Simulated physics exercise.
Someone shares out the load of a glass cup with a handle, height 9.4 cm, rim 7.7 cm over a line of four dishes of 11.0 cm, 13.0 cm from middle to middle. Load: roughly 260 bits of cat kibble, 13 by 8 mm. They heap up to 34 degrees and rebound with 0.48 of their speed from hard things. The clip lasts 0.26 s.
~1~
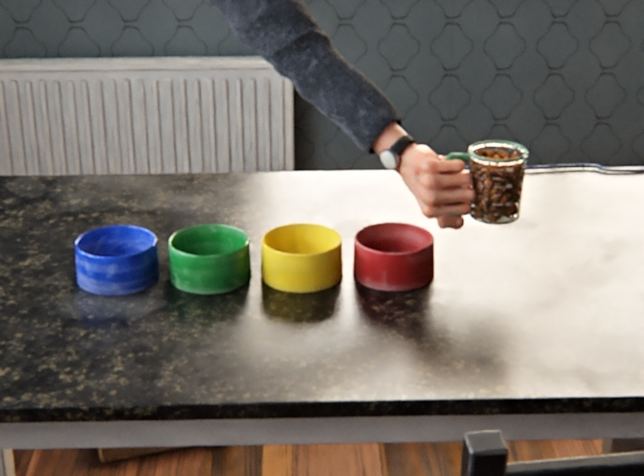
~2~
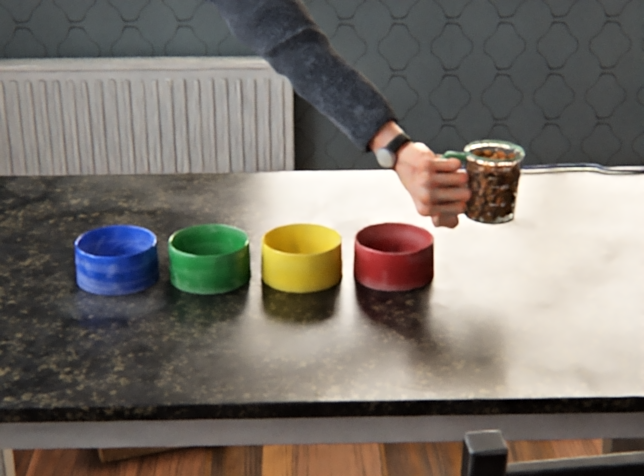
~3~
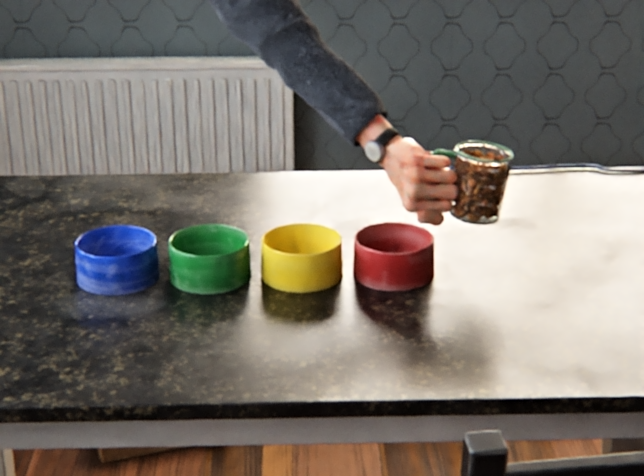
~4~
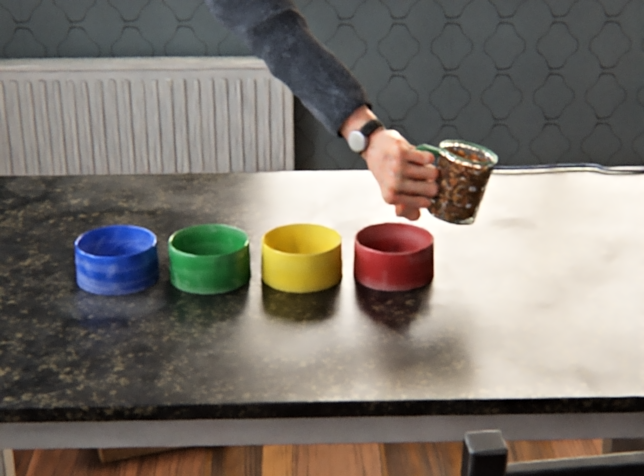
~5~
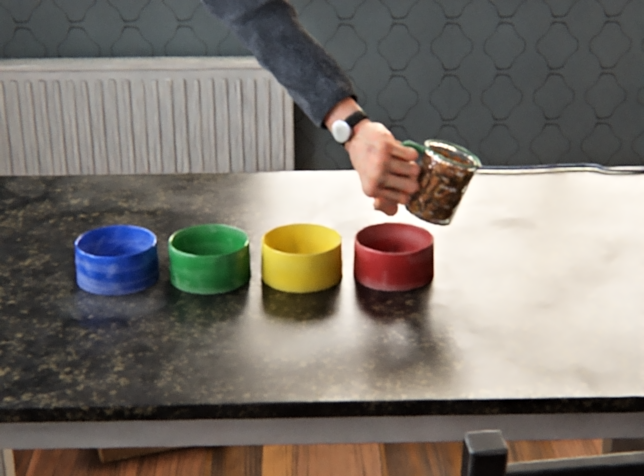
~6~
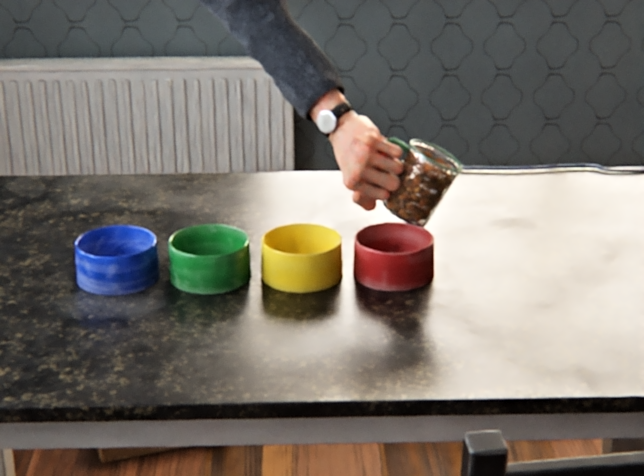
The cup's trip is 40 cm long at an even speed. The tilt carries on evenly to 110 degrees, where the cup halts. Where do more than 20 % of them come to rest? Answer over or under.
Red: Under, blue: Under, green: Over, yellow: Under, counter: Over.
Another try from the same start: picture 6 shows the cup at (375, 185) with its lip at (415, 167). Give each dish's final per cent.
Red 0, blue 0, green 30, yellow 10.
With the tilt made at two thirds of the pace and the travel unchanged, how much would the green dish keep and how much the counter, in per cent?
Green 30, counter 60.
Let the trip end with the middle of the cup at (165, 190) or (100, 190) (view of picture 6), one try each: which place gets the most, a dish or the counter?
The winner: Green, then blue.
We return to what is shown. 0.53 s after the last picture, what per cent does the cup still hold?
About 95 per cent.
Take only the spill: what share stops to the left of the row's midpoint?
Roughly 50 per cent.
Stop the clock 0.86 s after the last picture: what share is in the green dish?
Near 5 per cent so far.
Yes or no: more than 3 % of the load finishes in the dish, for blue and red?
Blue no, red no.
Then, 0.32 s after the last picture, tilt 67 degrees; cup holds 100 %.
Then, 0.53 s after the last picture, tilt 95 degrees; cup holds 95 %.
Then, 0.86 s after the last picture, tilt 110 degrees; cup holds 60 %, green 5 %, yellow 5 %.
In the end, red 0 %, blue 0 %, green 30 %, yellow 10 %, counter 55 %.
